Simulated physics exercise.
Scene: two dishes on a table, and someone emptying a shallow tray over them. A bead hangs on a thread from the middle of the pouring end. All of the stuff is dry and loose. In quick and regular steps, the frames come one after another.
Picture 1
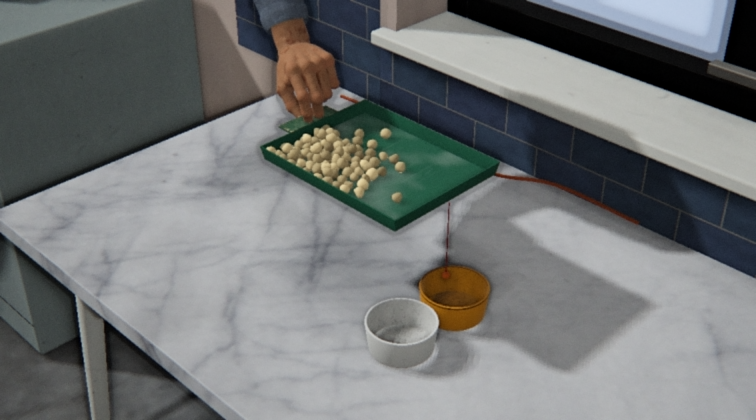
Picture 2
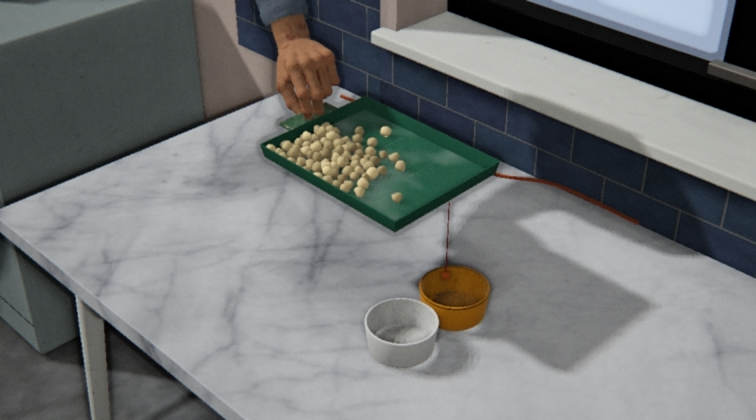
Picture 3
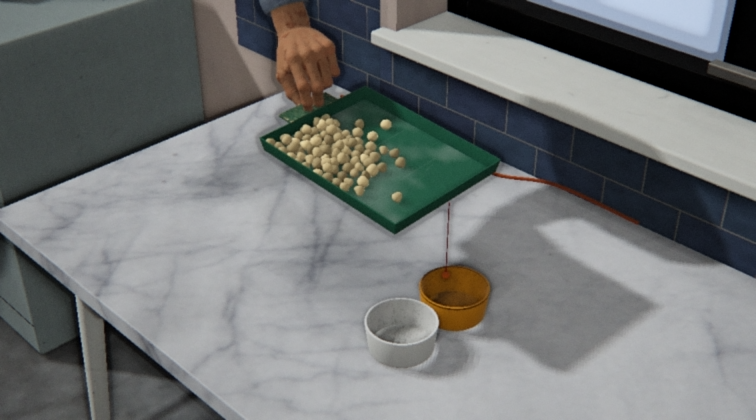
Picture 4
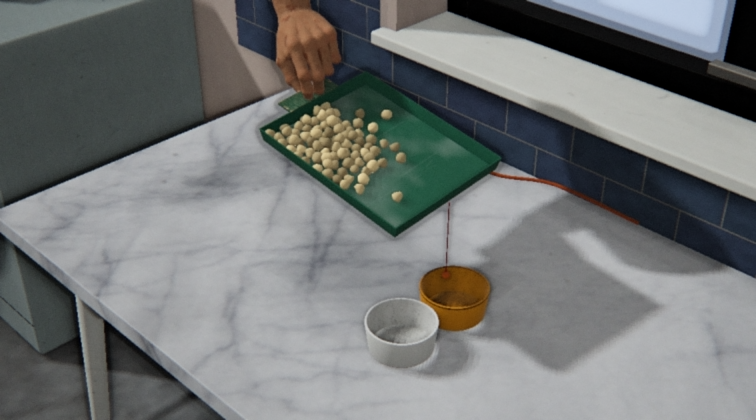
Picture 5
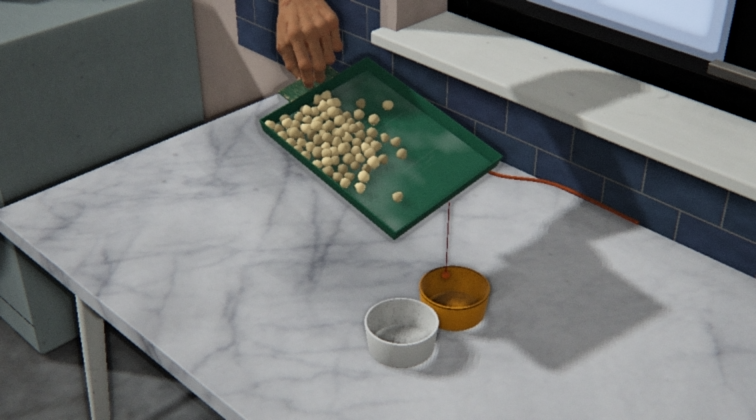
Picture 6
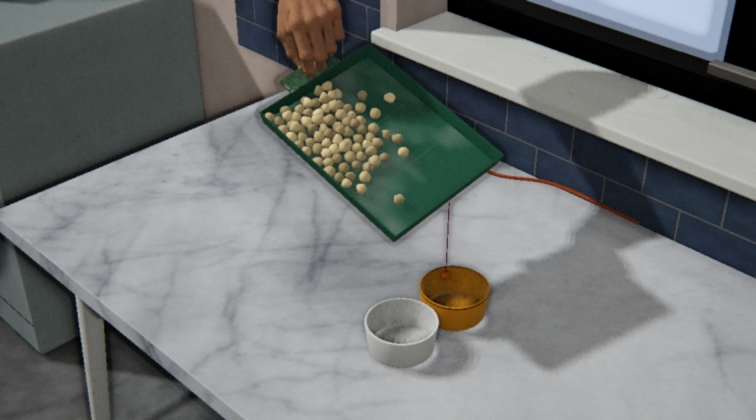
A green tray of pale, round macadamia nuts is held above a white marble-patterned table, seen from above at an angle beside a blue-tiled wall and a window ledge. Below it sit a white dish at left and an orange dish at right, with a small bead on a thread above. The hand steadily raises the tray's far side, its near corner dipping slightly, while the nuts shift a little and the camera stays still.
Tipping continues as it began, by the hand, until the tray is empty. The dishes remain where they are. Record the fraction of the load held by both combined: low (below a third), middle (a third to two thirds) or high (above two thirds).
Fraction held by both: High.
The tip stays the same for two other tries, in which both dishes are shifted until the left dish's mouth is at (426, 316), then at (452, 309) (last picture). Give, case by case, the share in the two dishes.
60 %, then 20 %.
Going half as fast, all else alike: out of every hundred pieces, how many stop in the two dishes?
Something like 70 percent, give or take.
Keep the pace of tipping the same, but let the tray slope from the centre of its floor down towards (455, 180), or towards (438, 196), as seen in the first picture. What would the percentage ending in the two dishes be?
About 0 % and about 10 %.
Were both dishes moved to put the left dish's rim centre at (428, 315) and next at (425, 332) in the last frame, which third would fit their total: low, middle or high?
For the first spot it's the middle third, and for the next one it's one to two thirds.
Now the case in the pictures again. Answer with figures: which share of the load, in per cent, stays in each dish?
Left dish keeps 80 %, right dish keeps 0 %.
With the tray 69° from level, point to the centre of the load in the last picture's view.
Look close to (387, 192) in the last picture.
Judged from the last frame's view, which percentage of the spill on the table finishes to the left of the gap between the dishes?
Reading: Around 50 %.
Shortly afterwards, tray tipped steeply; all but a few on the tray; only a few in the left dish; only a few outside both; a little in the air.
Next, tray tipped past a quarter turn; near two thirds on the tray; a little in the left dish; a little outside both; near a quarter in the air.
Some moments later, tray tipped past a quarter turn; the bulk in the left dish; only a few in the right dish; near a quarter outside both.
In the end, tray tipped past a quarter turn; the bulk in the left dish; only a few in the right dish; near a quarter outside both.
